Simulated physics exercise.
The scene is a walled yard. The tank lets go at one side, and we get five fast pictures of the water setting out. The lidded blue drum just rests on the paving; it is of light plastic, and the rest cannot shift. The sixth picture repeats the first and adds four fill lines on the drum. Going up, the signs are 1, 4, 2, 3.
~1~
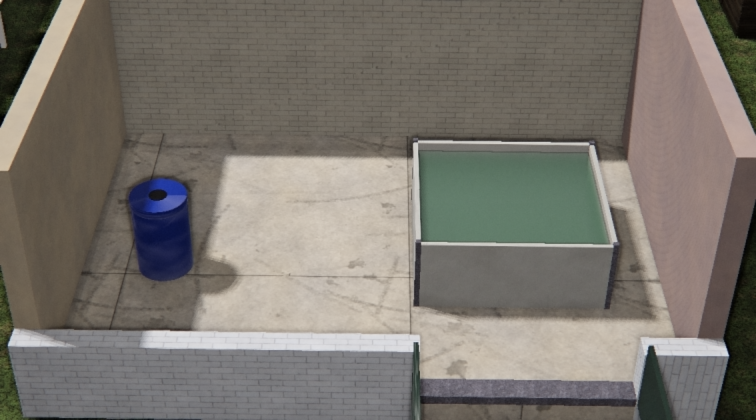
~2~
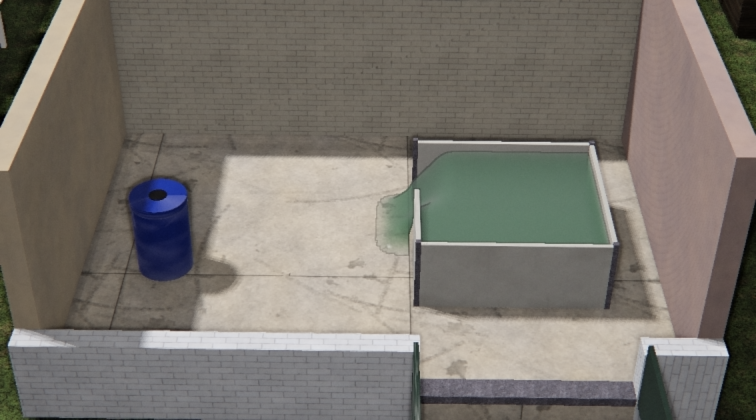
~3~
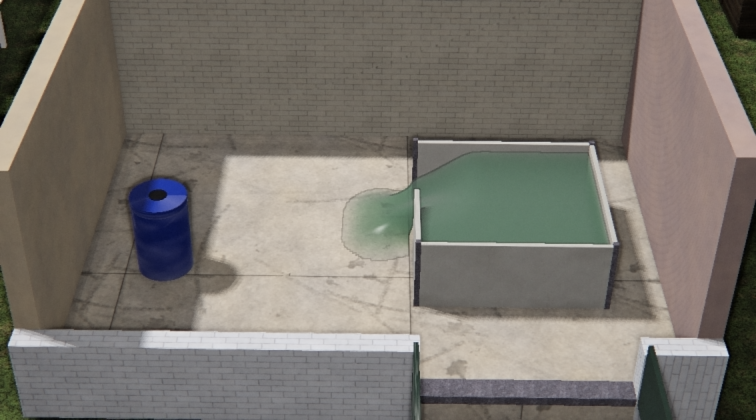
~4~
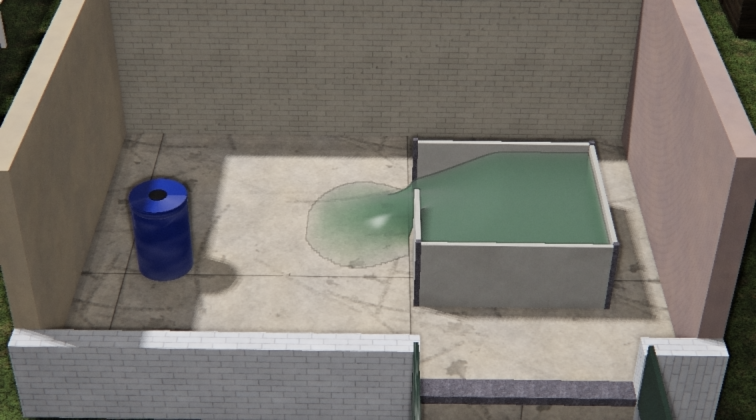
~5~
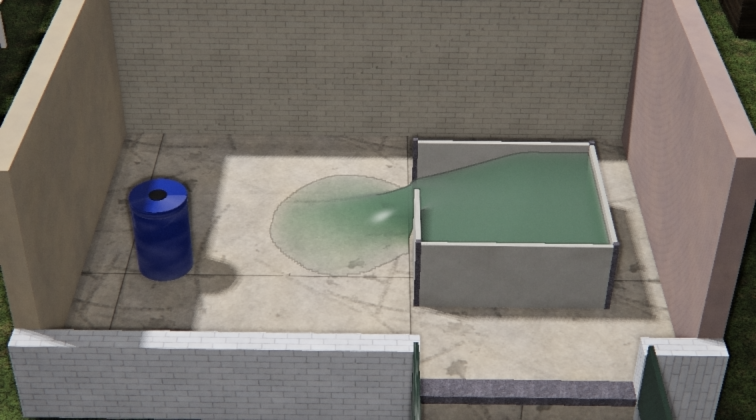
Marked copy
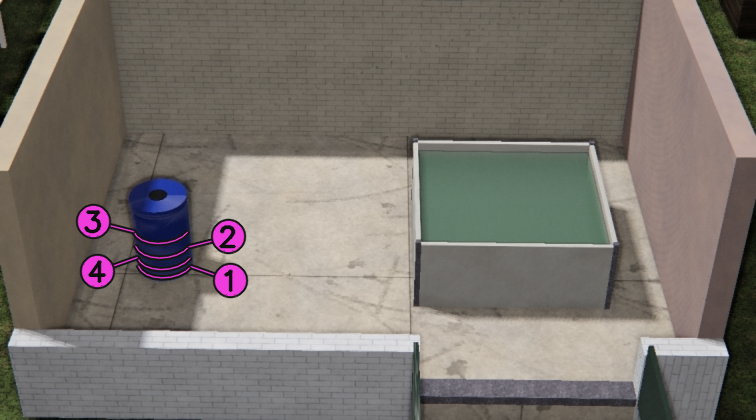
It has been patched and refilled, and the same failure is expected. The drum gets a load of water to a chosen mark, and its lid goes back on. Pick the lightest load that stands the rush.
Level 2.
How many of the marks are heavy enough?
Two of the four.
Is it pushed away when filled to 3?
No, that is safe.
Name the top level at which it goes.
Level 4.
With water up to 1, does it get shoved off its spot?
Yes, that goes wrong.
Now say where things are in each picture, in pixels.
Lid of the blue drum at (158, 195); tank full, its middle at (510, 197); open gate at (530, 340).
Water covers 2 % of the ground and is seen nearest the drum at (388, 248).
Water covers 4 % of the ground and is seen nearest the drum at (353, 235).
Water covers 6 % of the ground and is seen nearest the drum at (317, 235).
Lid of the blue drum at (158, 195); water covers 9 % of the ground and is seen nearest the drum at (277, 228).
On the marked copy, 1 at (161, 277); 2 at (159, 258); 3 at (157, 243); 4 at (160, 269); from the bottom up 1, 4, 2, 3.
With 1, it is pushed about 8 times its own width away.
With 2, it does not move.
With 3, it does not move.
With 4, it is pushed about twice its own width away.
